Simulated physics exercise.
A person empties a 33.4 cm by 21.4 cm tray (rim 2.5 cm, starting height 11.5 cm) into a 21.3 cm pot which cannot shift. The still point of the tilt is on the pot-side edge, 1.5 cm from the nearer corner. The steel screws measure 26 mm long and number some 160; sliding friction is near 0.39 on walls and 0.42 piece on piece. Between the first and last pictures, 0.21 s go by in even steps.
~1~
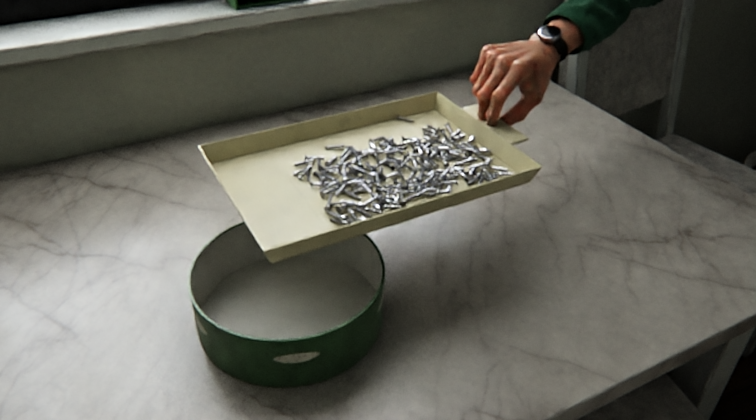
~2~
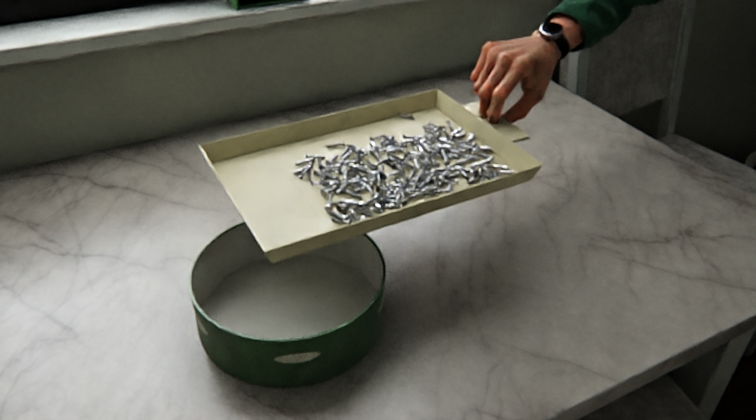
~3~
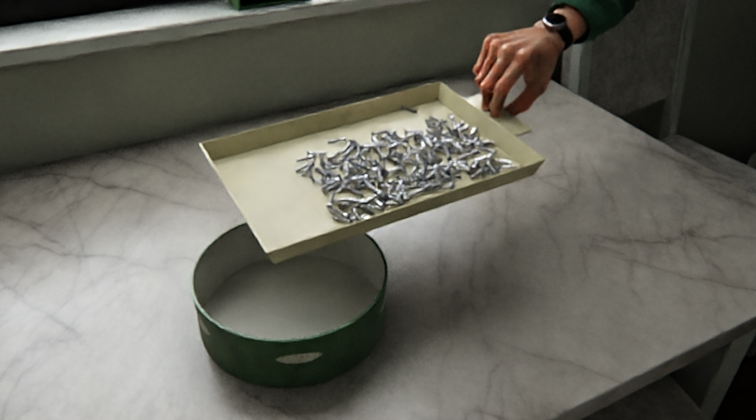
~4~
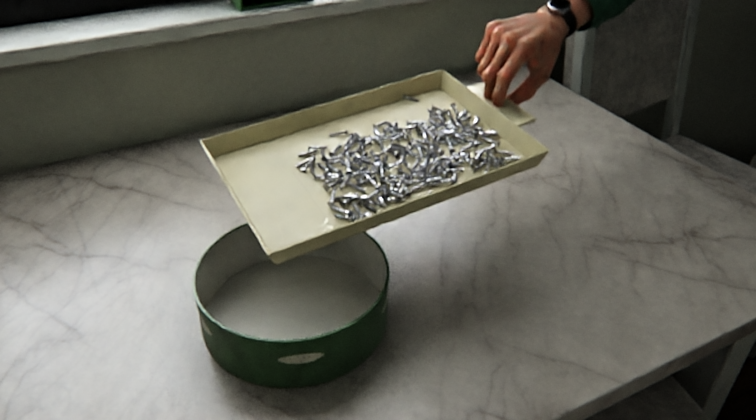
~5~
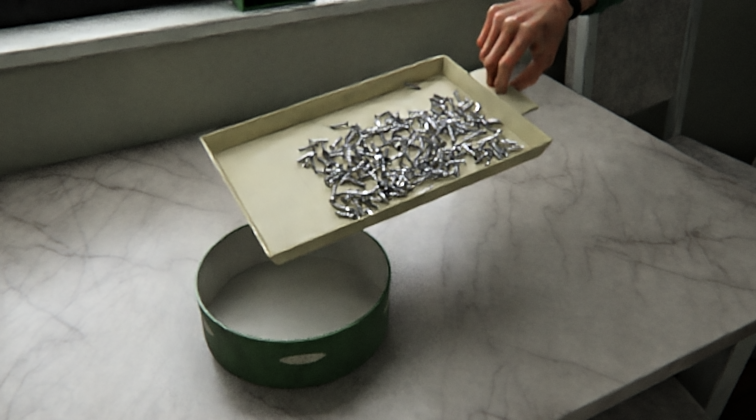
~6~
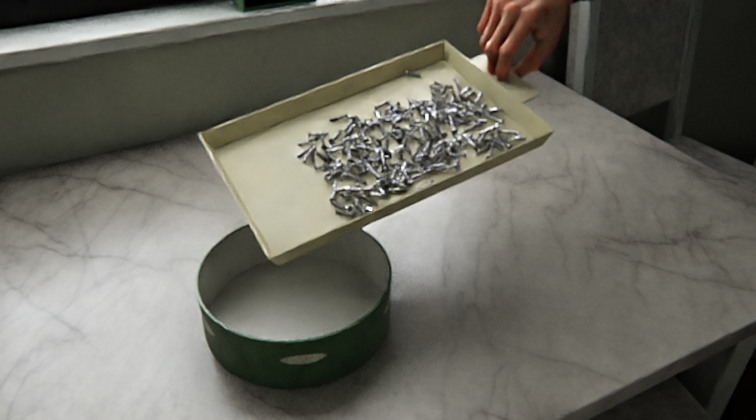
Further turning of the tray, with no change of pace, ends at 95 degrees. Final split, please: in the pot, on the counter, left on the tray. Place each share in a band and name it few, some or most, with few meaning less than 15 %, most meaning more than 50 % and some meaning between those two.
In the end: Pot most, counter some, left on the tray few.
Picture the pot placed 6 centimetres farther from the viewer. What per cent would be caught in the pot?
I'd put it at around 5 per cent.
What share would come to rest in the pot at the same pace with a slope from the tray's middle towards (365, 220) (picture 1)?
Roughly 70 percent of them.
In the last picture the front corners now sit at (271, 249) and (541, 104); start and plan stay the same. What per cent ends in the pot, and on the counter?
Pot 40, counter 60.
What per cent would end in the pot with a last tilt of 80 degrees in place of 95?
It would be near 65 per cent.
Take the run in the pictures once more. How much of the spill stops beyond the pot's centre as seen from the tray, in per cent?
Around 100 per cent, give or take.
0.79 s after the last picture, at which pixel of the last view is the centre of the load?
(248, 323) or thereabouts.
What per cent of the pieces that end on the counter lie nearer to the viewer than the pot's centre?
Some 100 per cent.
Then, 0.47 s after the last picture, tilt 51 degrees; the tray holds 100 %, the pot 0 %.
Then, 0.79 s after the last picture, tilt 78 degrees; the tray holds 30 %, the pot 30 %.
Then, 1.21 s after the last picture, tilt 95 degrees; the tray holds 0 %, the pot 65 %.
In the end, pot 65 %, counter 35 %, tray 0 %.
